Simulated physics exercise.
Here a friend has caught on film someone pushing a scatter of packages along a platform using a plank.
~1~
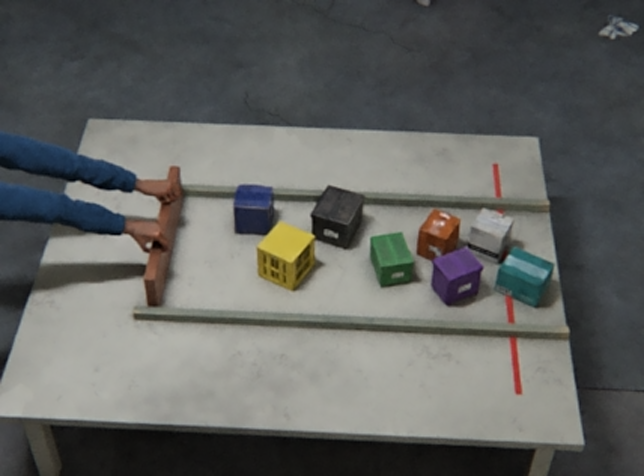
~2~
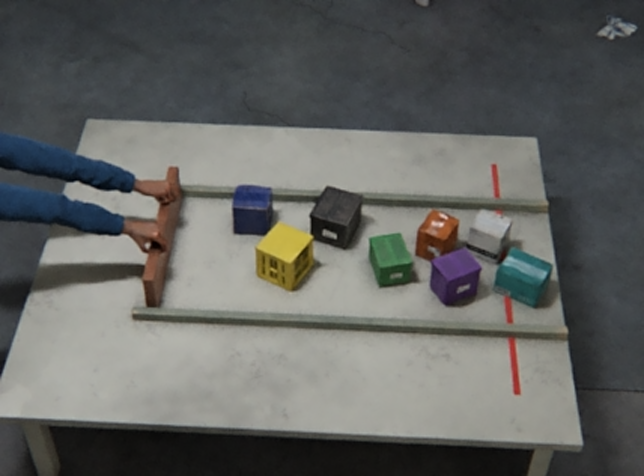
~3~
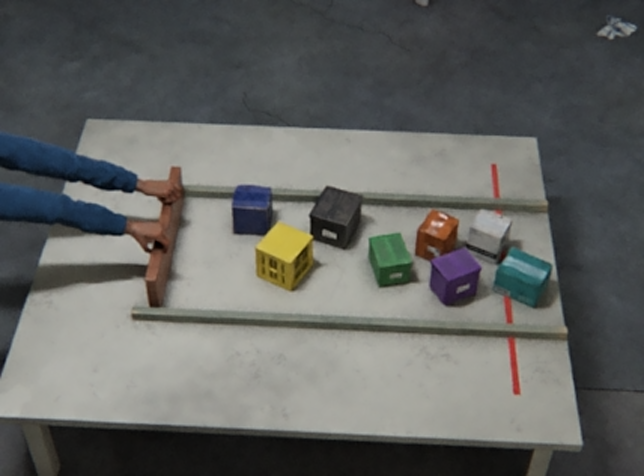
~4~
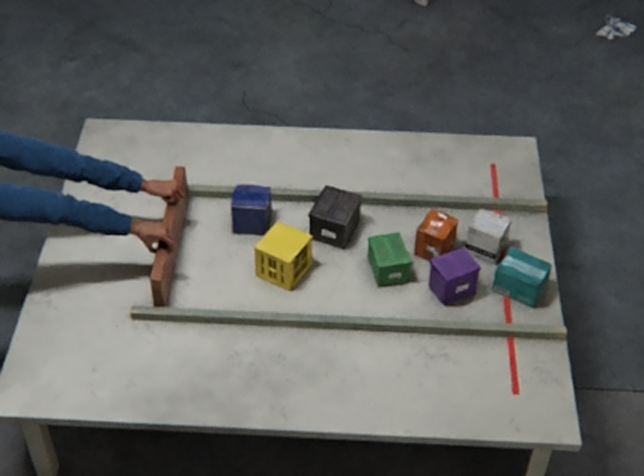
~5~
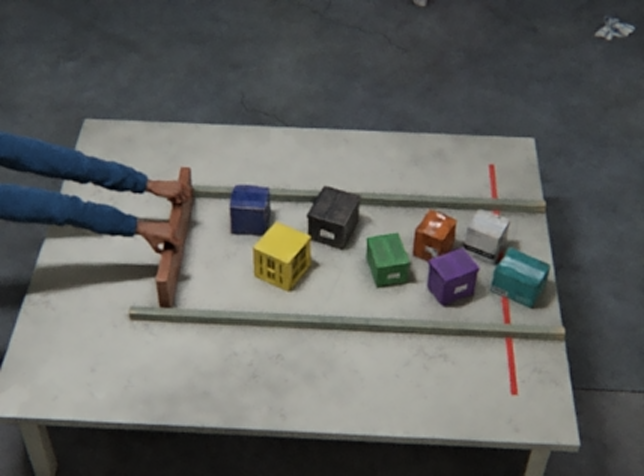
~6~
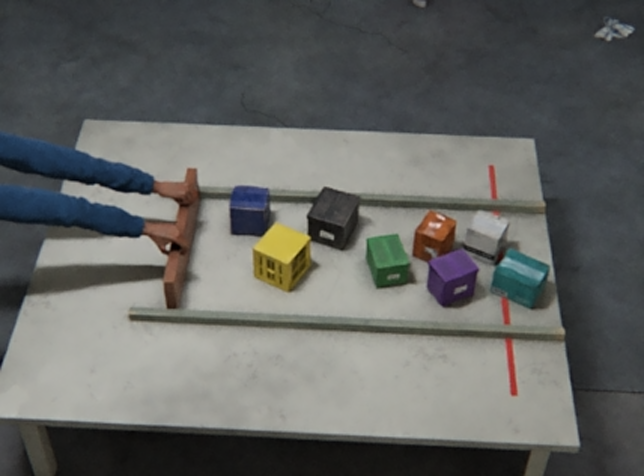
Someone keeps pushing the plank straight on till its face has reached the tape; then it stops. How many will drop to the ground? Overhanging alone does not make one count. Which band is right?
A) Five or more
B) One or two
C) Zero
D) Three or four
Option A: Five or more.
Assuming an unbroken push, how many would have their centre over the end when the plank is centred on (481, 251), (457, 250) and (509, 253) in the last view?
Middles past end - pos 1: 3, pos 2: 2, pos 3: 5.
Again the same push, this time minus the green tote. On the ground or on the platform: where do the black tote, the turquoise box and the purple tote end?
Outcome: The black tote goes off, the turquoise box goes off, the purple tote holds its spot.
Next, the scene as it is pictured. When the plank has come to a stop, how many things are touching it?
The number is 3.
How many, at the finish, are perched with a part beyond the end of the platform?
The count is 0.
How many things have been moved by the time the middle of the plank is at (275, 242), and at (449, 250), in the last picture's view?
The number moved is 3 and then 8.
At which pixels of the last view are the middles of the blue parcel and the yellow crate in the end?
Near (518, 223) and (525, 262).
A little later, none off yet; turquoise box at rest near (520, 279); white parcel at rest near (486, 238); purple tote at rest near (452, 278).
Next, none off yet; turquoise box at rest near (520, 279); white parcel shifted a little near (492, 238); purple tote shifted a little near (462, 280).
Later still, none off yet; turquoise box shifted about its own width near (558, 284); white parcel tilted a little near (571, 248); purple tote shifted well along near (525, 300).
When it is over, the number that fall off is five or more; down, black tote, green tote, orange parcel, white parcel and turquoise box.
